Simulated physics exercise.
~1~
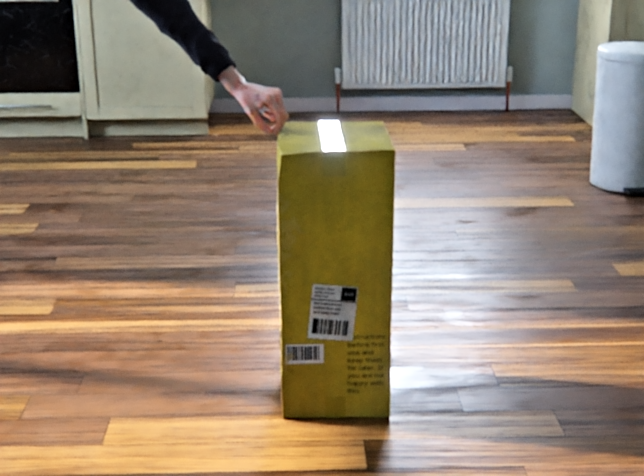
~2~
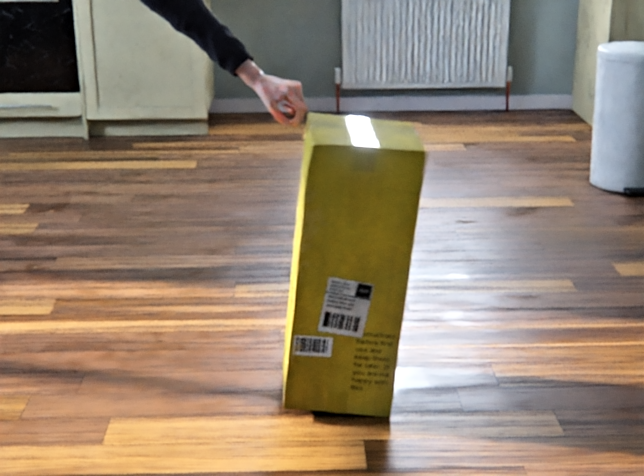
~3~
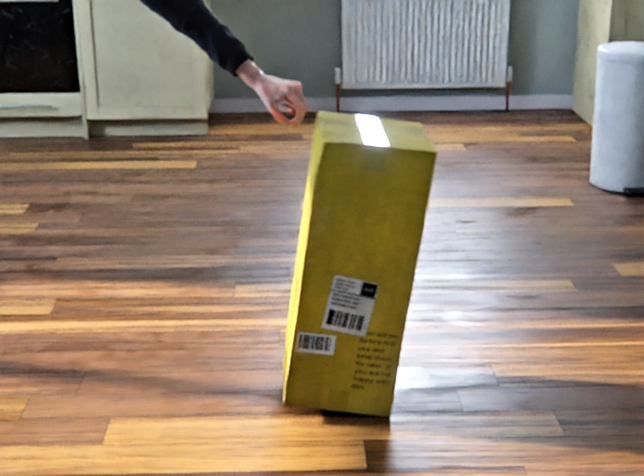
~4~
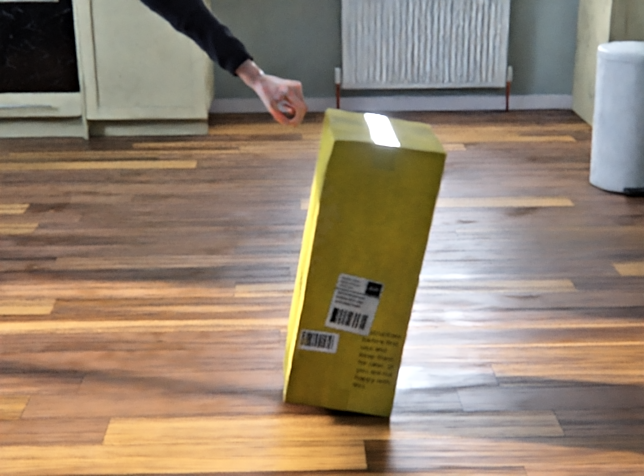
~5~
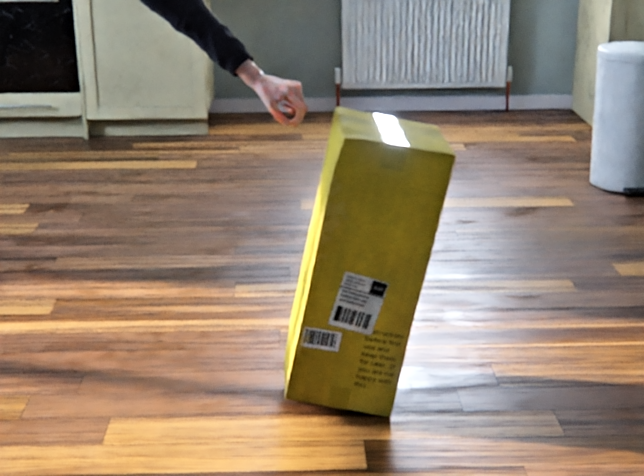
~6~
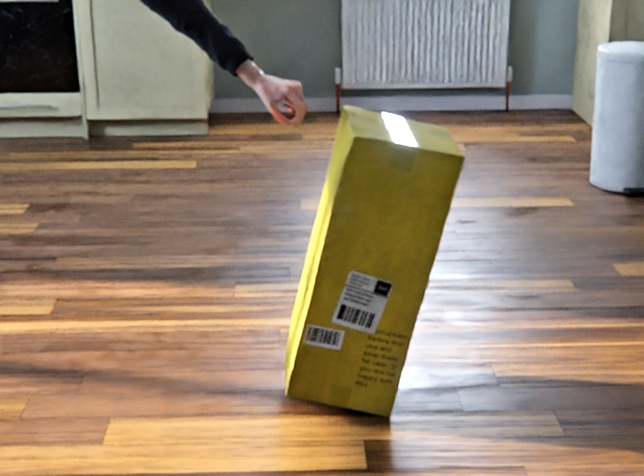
A hand pushing the top of a tall yellow parcel on a wooden floor, the parcel tilting gradually to the right.
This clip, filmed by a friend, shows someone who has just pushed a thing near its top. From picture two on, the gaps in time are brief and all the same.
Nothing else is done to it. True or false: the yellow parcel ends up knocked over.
True.
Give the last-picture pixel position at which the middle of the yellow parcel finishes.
Looks like it settles somewhere around (515, 341).
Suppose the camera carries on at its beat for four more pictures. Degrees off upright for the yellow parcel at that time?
My guess is near 20° off upright.
Then, 0.38 s after the last picture, yellow parcel 48° off upright near (453, 271).
At rest, the yellow parcel topples, near (514, 341).
